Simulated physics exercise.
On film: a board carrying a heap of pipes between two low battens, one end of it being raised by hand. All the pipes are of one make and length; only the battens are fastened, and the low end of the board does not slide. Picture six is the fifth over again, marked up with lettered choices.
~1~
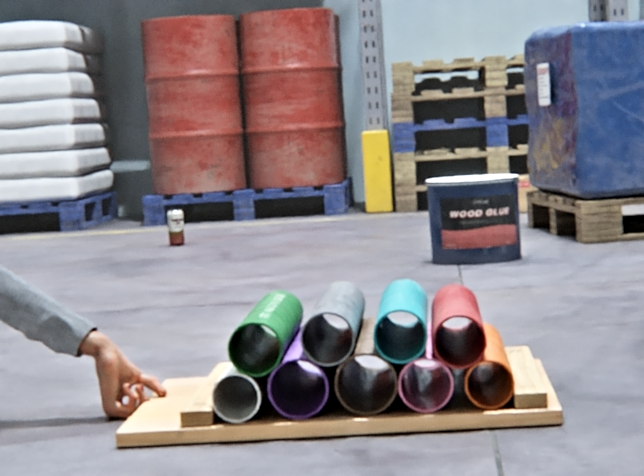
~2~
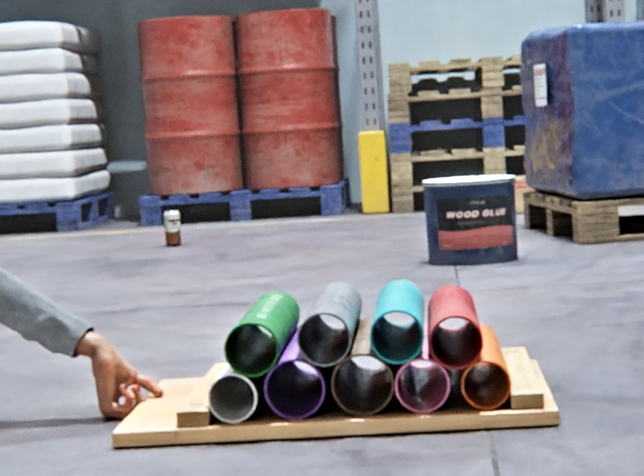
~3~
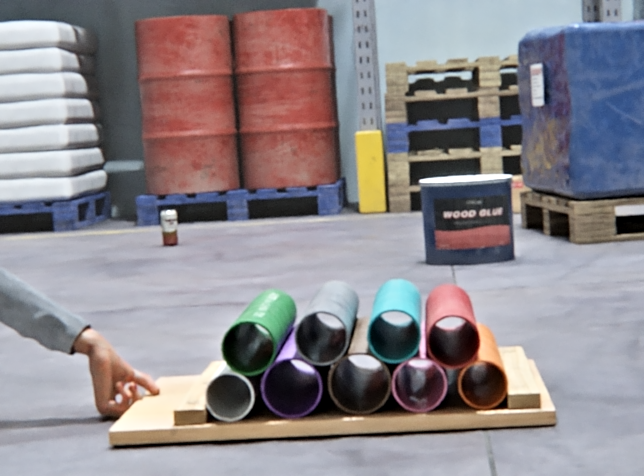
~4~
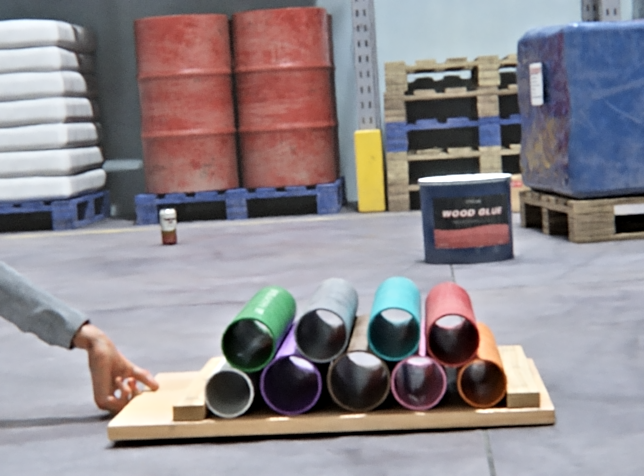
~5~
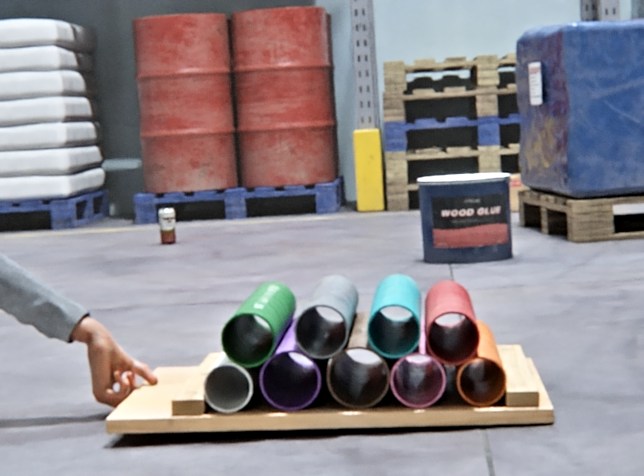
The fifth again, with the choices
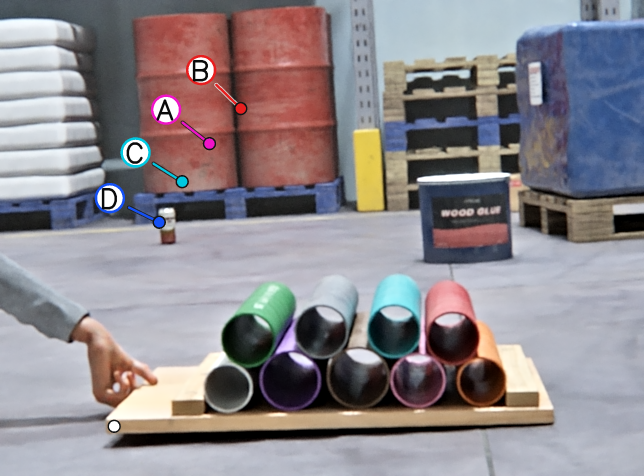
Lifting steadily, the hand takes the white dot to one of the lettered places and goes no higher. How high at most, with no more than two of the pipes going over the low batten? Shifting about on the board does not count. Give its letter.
No higher than D.
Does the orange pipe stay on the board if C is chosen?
Yes.
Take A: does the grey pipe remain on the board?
The grey pipe: No.
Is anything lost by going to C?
Yes, at C.
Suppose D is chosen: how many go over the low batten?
With D, two.
On the marked copy, A at (209, 143); B at (241, 108); C at (182, 182); D at (159, 222); the white dot at (114, 426).
With D. Early on, board at 17°.
Further on, board at 29°.
At the end, board at 29°, two over the low batten (red, turquoise).
As for the rest, A four over the low batten (grey, red, green, turquoise); B nine over the low batten; C three over the low batten (grey, red, turquoise).
